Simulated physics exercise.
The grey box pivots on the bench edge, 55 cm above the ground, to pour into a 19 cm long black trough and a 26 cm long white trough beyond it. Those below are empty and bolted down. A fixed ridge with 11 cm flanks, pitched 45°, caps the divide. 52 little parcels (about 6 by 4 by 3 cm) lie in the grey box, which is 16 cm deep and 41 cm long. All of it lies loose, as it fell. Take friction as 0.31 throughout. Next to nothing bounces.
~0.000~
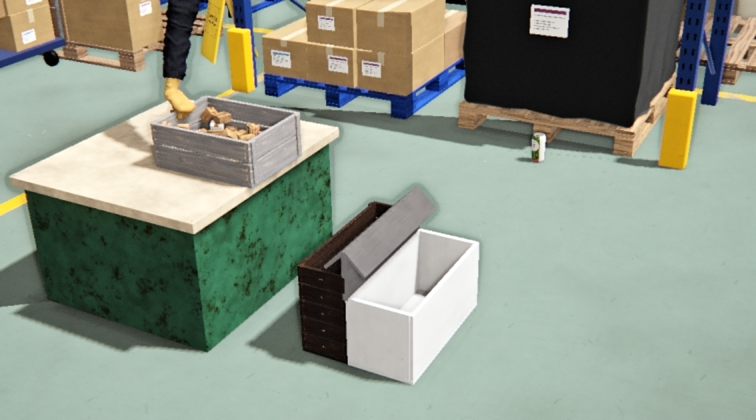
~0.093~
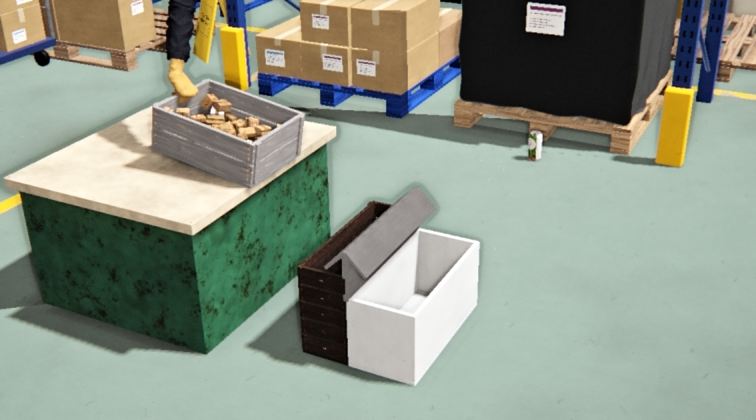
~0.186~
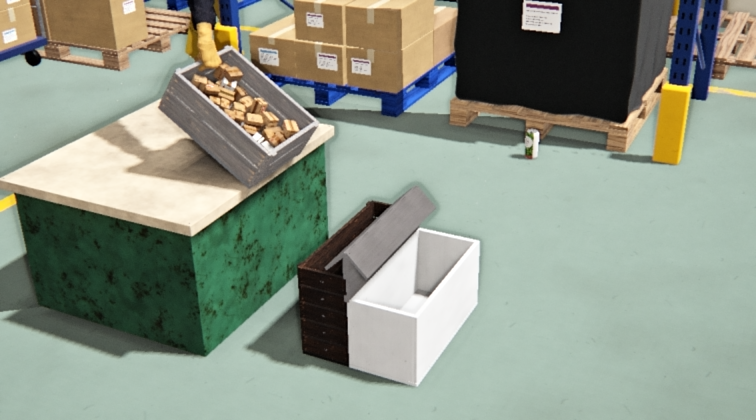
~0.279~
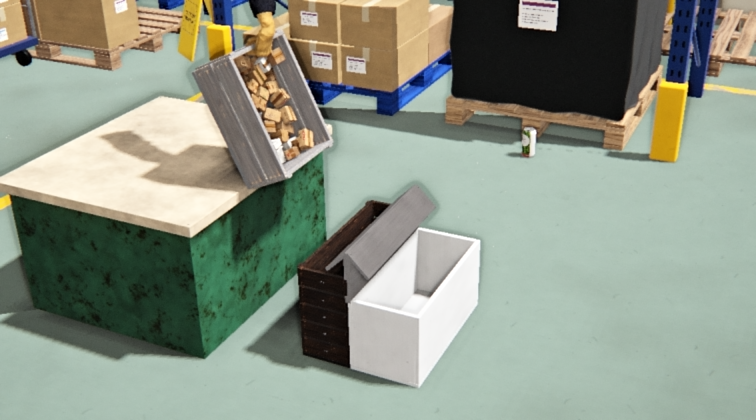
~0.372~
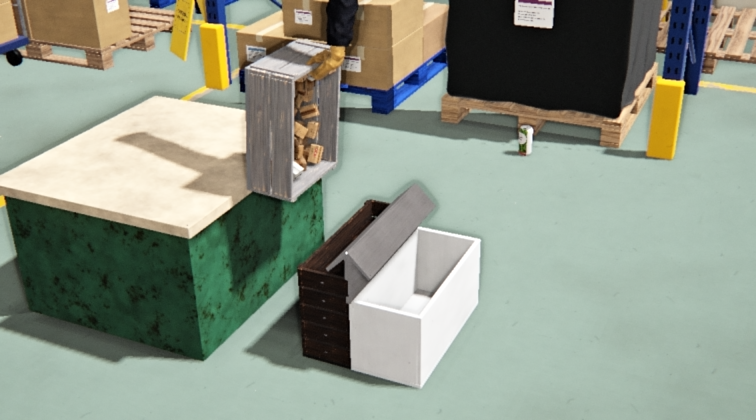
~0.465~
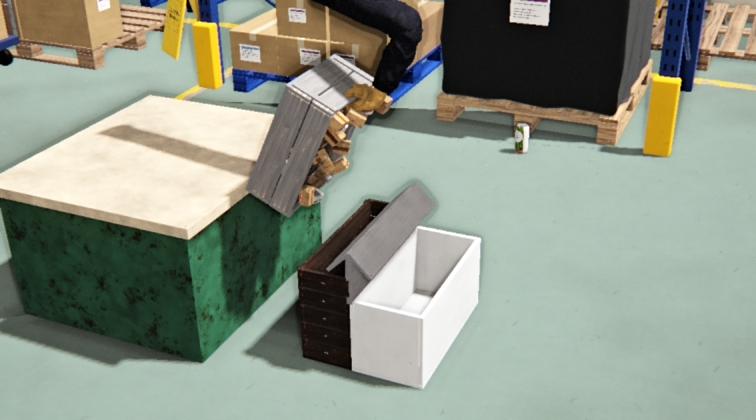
A weathered grey box full of small brown parcels sits on a pale-topped green bench in a warehouse, seen from above, with a black trough, a slanted grey cap and a white trough on the floor to the right. Cartons and a black-wrapped load stand on pallets behind. A gloved hand tilts the box rightward over the bench edge past upright, parcels sliding and bunching at its open side, as the view shifts very slightly.
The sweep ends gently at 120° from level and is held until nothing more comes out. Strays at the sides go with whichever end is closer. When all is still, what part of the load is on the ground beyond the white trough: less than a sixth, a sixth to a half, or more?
Ending on the ground beyond the white trough: From a sixth to a half of them.
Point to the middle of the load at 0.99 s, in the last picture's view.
Around (376, 312).
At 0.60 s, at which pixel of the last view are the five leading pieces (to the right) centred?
At about (448, 212).
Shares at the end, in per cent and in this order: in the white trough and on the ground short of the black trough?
Roughly 10 and 10 per cent.
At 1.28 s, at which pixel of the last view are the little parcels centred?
Near (376, 313).
After 0.60 s, tilt 120°; 9 still in the grey box, 6 in the black trough and 37 in the air.
After 0.76 s, tilt 120°; 1 still in the grey box, 15 in the black trough, 5 in the white trough, 13 on the ground beyond the white trough and 18 in the air.
After 0.99 s, tilt 120°; 25 in the black trough, 5 in the white trough, 2 on the ground short of the black trough, 17 on the ground beyond the white trough and 3 in the air.
Outcome (at 1.28 s), 25 in the black trough, 5 in the white trough, 4 on the ground short of the black trough and 18 on the ground beyond the white trough. Asked share, 18 of 52, 35 per cent.
